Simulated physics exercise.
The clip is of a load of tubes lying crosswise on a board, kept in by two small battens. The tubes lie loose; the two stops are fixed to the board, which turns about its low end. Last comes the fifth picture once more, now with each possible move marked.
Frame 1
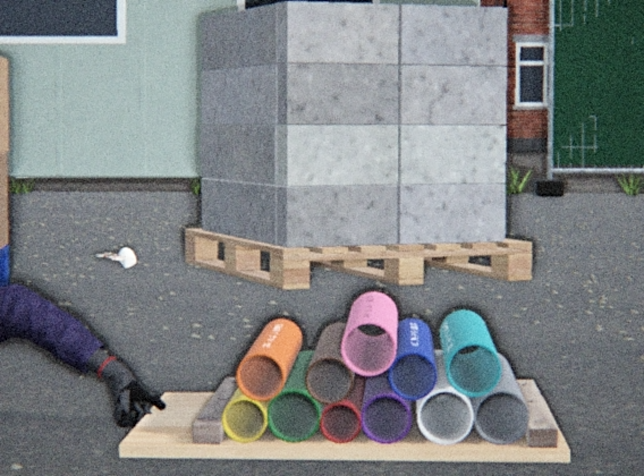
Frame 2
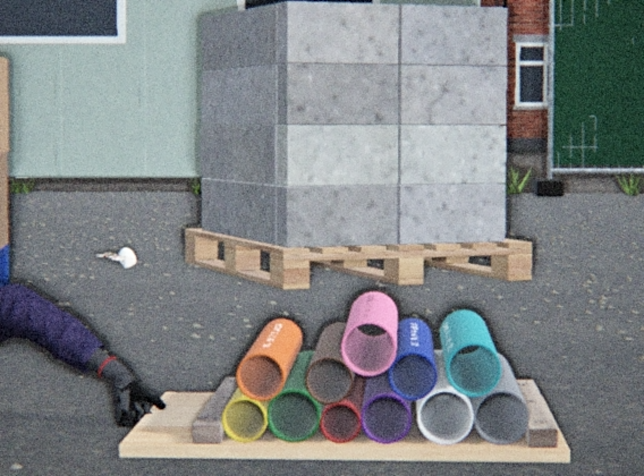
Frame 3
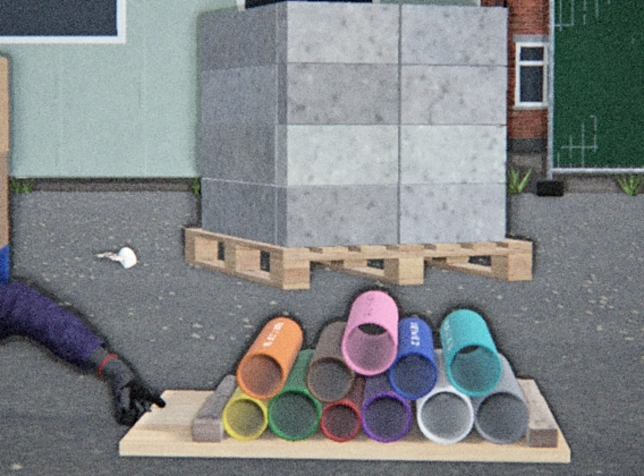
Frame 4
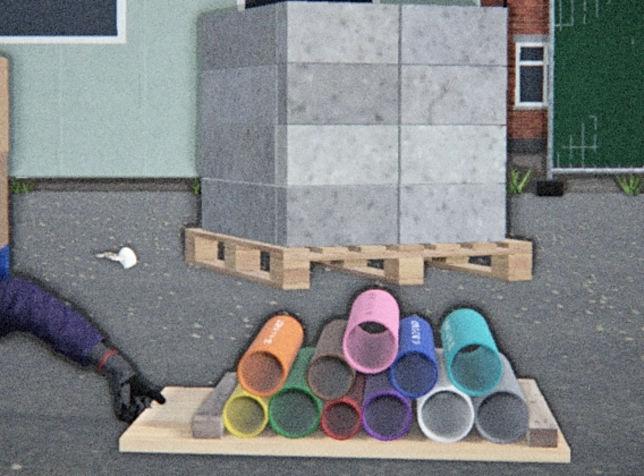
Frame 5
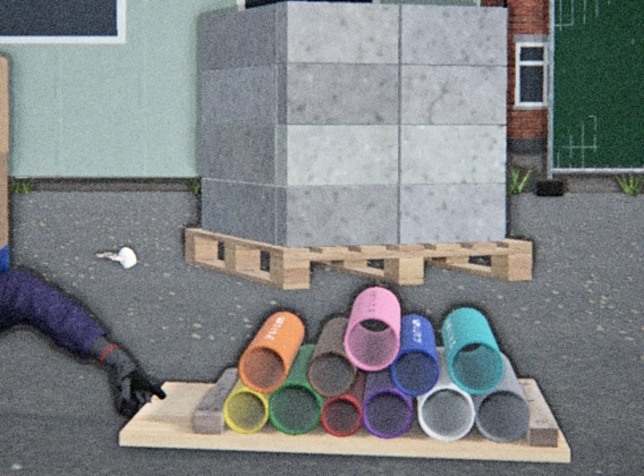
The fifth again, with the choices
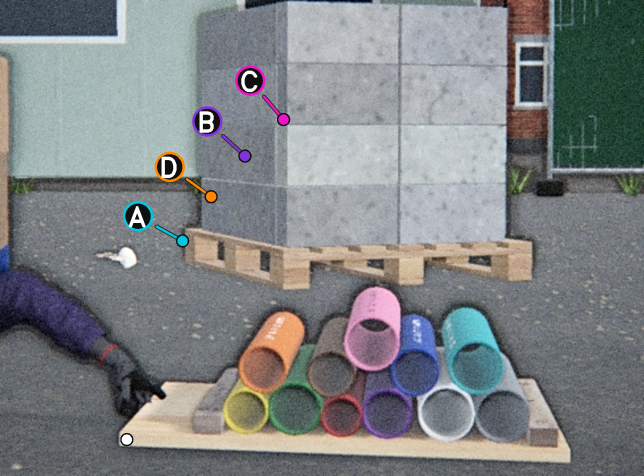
To begin with, a dark-gloved hand in a purple sleeve rests at the left end of a wooden board carrying a pile of colourful tubes between two small battens, before stacked grey blocks on a pallet. The hand stays at the board's edge, and the board and pile show almost no movement throughout.
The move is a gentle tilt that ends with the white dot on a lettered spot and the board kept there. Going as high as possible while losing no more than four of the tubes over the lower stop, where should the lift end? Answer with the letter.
Lift it to D and no more.
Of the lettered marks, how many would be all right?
The number is two.
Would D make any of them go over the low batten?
Yes, at D.
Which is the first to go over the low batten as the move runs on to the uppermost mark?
First is the turquoise one.
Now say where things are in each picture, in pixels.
In the first picture, grey tube (501, 418); brown tube (329, 381); turquoise tube (474, 370).
In the second picture, turquoise tube (474, 370); blue tube (413, 376).
In the third picture, board (349, 414); yellow tube (244, 419); green tube (294, 415); white tube (445, 416).
In the fourth picture, board (349, 413); yellow tube (245, 416); green tube (294, 413).
In the fifth picture, board (349, 410); yellow tube (246, 412); green tube (295, 409).
On the marked copy, A at (183, 241); B at (245, 156); C at (284, 119); D at (211, 197); the white dot at (127, 440).
With D. Early on, board at 20°.
Further on, board at 36°.
At the end, board at 36°, four over the low batten (brown, turquoise, blue, pink).
As for the rest, A three over the low batten (turquoise, blue, pink); B five over the low batten; C seven over the low batten.
